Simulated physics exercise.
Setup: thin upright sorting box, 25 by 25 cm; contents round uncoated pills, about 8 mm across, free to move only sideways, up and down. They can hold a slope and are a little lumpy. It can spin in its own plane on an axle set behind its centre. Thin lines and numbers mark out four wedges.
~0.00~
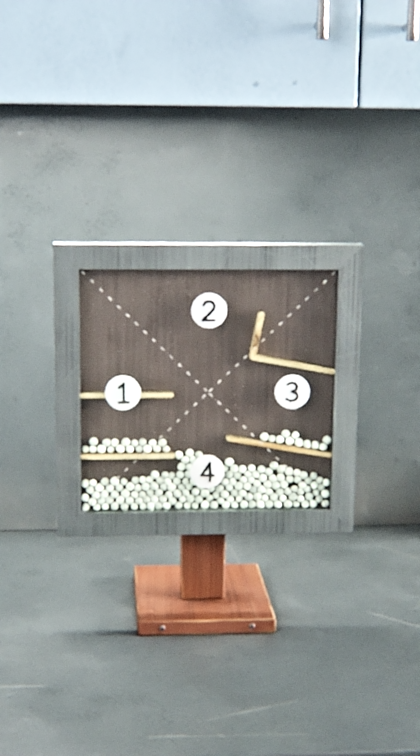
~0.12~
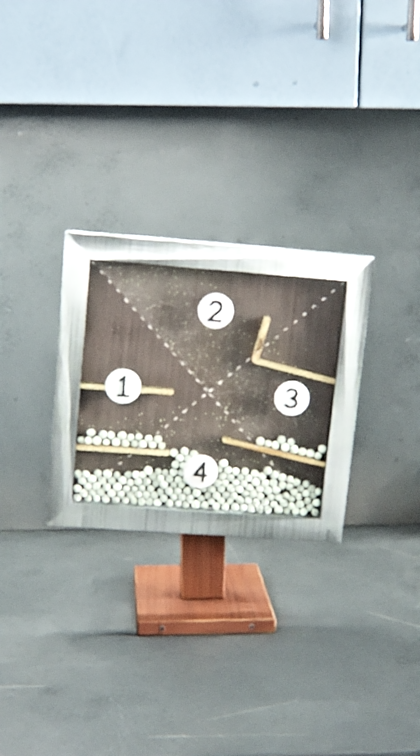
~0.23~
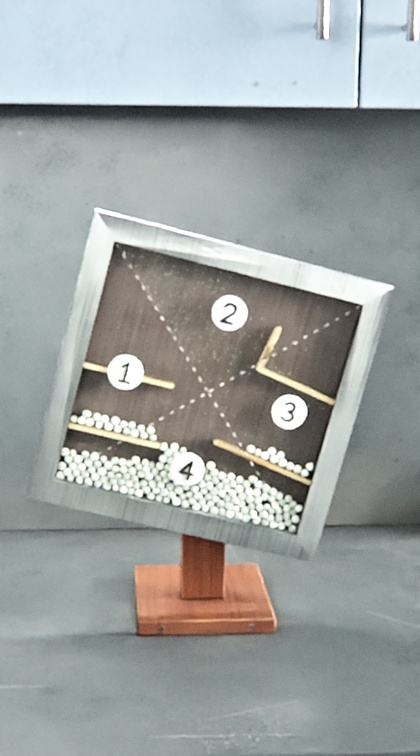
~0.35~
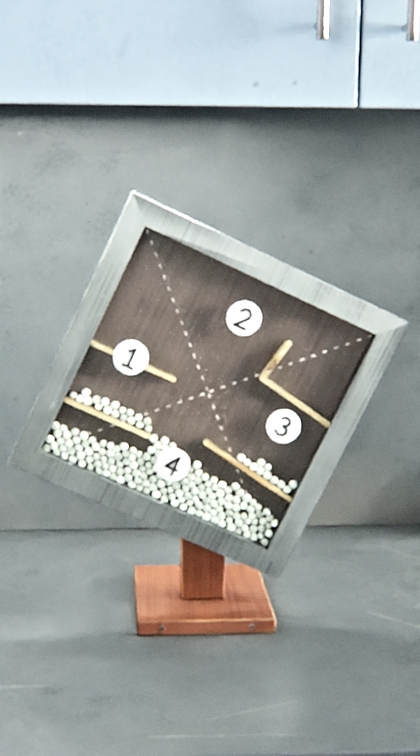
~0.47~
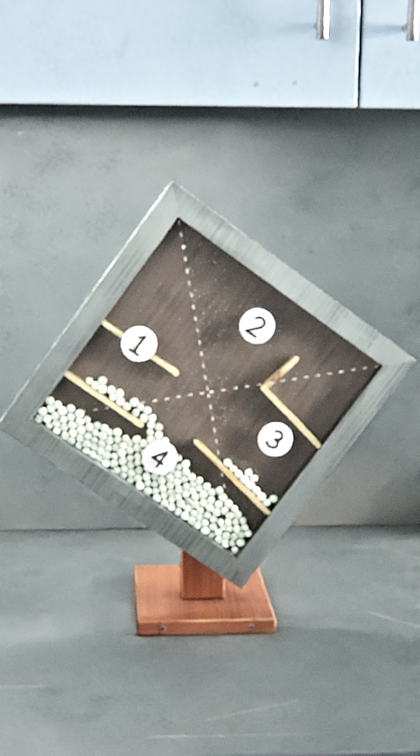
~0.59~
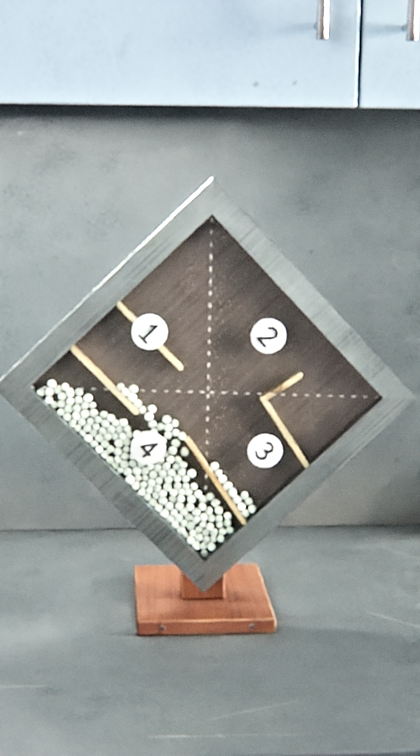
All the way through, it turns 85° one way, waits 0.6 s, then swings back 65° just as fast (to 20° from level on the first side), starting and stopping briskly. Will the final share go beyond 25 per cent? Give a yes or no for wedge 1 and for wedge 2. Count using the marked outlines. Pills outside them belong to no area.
No. 1: No, 2: No.
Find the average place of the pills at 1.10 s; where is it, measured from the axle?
About 9 cm left and 4 cm below.
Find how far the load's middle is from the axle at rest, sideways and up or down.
About 2 cm right and 10 cm below.
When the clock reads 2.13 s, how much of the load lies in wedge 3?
The share there is some 30 per cent.
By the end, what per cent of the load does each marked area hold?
In per cent: Wedge 1 holds 0, wedge 2 holds 0, wedge 3 holds 30, wedge 4 holds 70.
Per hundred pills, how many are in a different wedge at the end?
Moved: Close to 25 %.
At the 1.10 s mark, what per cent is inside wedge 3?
Close to 20 per cent of the load.
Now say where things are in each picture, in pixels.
Level; about 200 pills; pills centred (207, 481); top one (286, 434); no. 1 (123, 393), no. 2 (209, 311), no. 3 (292, 392), no. 4 (207, 472), in the first frame.
Turned 5° clockwise; pills centred (200, 481); top one (91, 433), in the second frame.
Turned 14° clockwise; pills centred (185, 479); top one (87, 414); wall ends (171, 385), (278, 329), (158, 445), (216, 442), in the third frame.
Turned 25° clockwise; pills centred (169, 474); top one (86, 393), in the fourth frame.
Turned 36° clockwise; pills centred (157, 468); top one (102, 381), in the fifth frame.
Turned 46° clockwise; pills centred (152, 466); top one (52, 384); no. 1 (149, 332), no. 2 (269, 336), no. 3 (265, 451), no. 4 (148, 448), in the sixth frame.
After 1.10 s, it stands 85° clockwise; the pills' middle is 9 cm left of and 4 cm below the centre; no. 3, 20 %, no. 4, 80 %.
After 2.13 s, it stands 53° clockwise; the pills' middle is 3 cm left of and 9 cm below the centre; no. 3, 30 %, no. 4, 70 %.
After 2.57 s, it stands 20° clockwise; the pills' middle is 2 cm right of and 10 cm below the centre; no. 3, 30 %, no. 4, 70 %.
Settled by 3.1 s, it stands 20° clockwise; no. 1, 0 %, no. 2, 0 %, no. 3, 30 %, no. 4, 70 %.
